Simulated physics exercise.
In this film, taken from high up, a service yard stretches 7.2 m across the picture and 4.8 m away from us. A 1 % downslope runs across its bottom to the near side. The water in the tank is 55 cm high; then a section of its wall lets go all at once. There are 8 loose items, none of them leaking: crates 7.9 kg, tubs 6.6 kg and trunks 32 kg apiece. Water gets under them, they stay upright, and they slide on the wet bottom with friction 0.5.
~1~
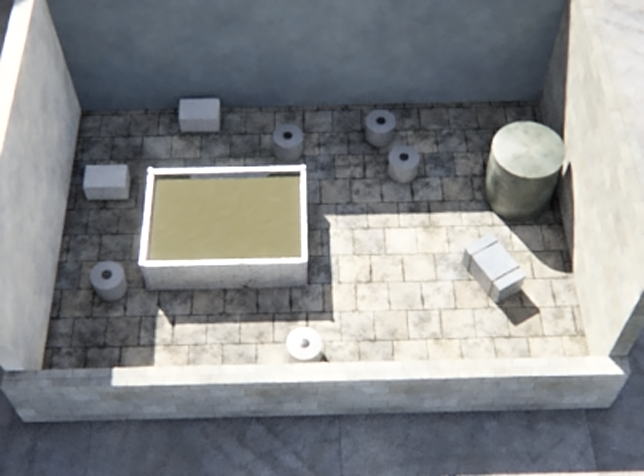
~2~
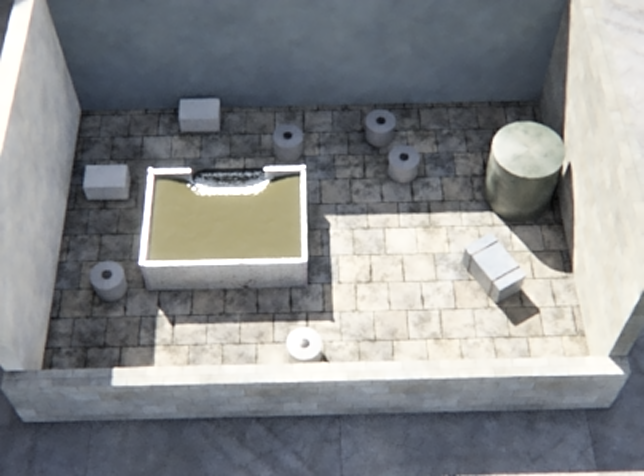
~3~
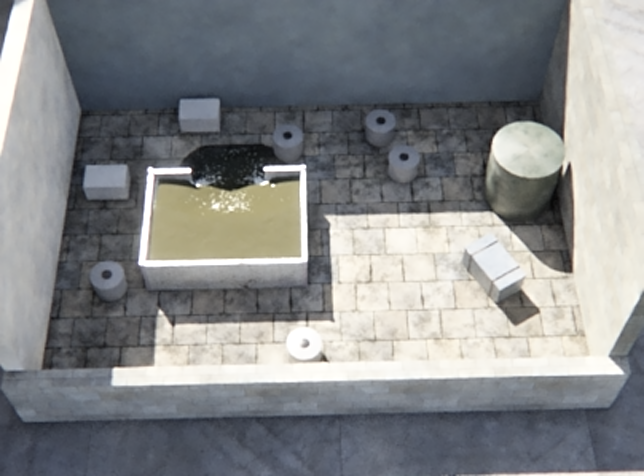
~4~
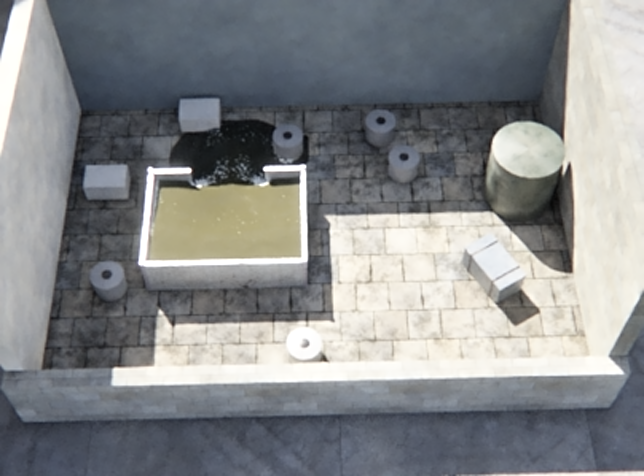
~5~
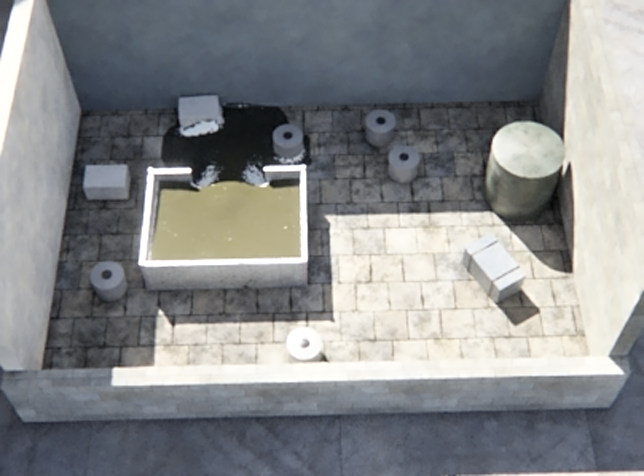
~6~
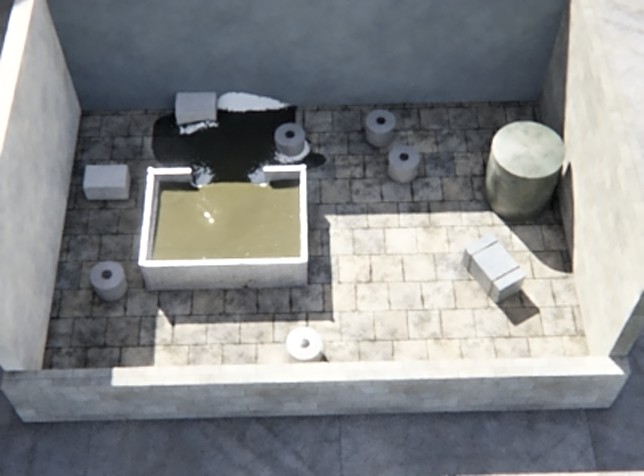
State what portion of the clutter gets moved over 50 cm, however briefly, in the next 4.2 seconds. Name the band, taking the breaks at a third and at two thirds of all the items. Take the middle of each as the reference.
The answer is the top band, two thirds or more.
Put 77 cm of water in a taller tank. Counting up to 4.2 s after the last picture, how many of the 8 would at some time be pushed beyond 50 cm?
I count 6 of them in that case.
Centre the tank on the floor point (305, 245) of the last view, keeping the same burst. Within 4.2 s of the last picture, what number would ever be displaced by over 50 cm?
Result: 5.
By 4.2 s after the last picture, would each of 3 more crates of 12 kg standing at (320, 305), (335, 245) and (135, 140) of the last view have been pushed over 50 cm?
In order: Within it, within it, beyond it.
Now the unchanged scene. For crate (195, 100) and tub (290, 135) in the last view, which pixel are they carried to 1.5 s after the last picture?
Somewhere about (98, 111) and (370, 135).
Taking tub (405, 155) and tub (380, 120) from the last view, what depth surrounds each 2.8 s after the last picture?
Depth approx. 3 cm / 4 cm.
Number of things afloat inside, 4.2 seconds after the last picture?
At that moment it comes to 4.
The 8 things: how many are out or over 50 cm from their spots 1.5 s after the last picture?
2 of them.
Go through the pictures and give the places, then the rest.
In the first picture, a crate at (199, 108), on the bottom; a tub at (288, 136) rests on the ground; 3.1 m2 under water; 0 of 8 have shifted.
In the second picture, a crate at (199, 108), on the bottom; a tub at (288, 136) rests on the ground; 3.7 m2 under water; 0 of 8 have shifted.
In the third picture, a crate at (199, 108), on the bottom; a tub at (288, 136) rests on the ground; water covers 4.3 m2; 0 of 8 have shifted.
In the fourth picture, a crate at (199, 108) rests on the ground; a tub at (288, 136), on the bottom; 5.2 m2 under water; 0 of 8 have shifted.
In the fifth picture, a crate at (199, 106), on the bottom, 5 cm from its start; a tub at (288, 136), on the bottom; water covers 5.9 m2; 1 of 8 have shifted.
In the sixth picture, a crate at (196, 102), on the bottom, 11 cm from its start; a tub at (290, 135), on the bottom, 4 cm from its start; 6.4 m2 under water; 1 of 8 have shifted.
Then, 0.4 s after the last picture 0 of 8 are over 50 cm from their spots; 1 afloat.
Then, 1.5 s after the last picture 2 of 8 are over 50 cm from their spots; 1 afloat.
Then, 2.8 s after the last picture 5 of 8 are over 50 cm from their spots; 1 afloat.
Then, 4.2 s after the last picture 6 of 8 are over 50 cm from their spots, and 6 have been at some point; 4 afloat.
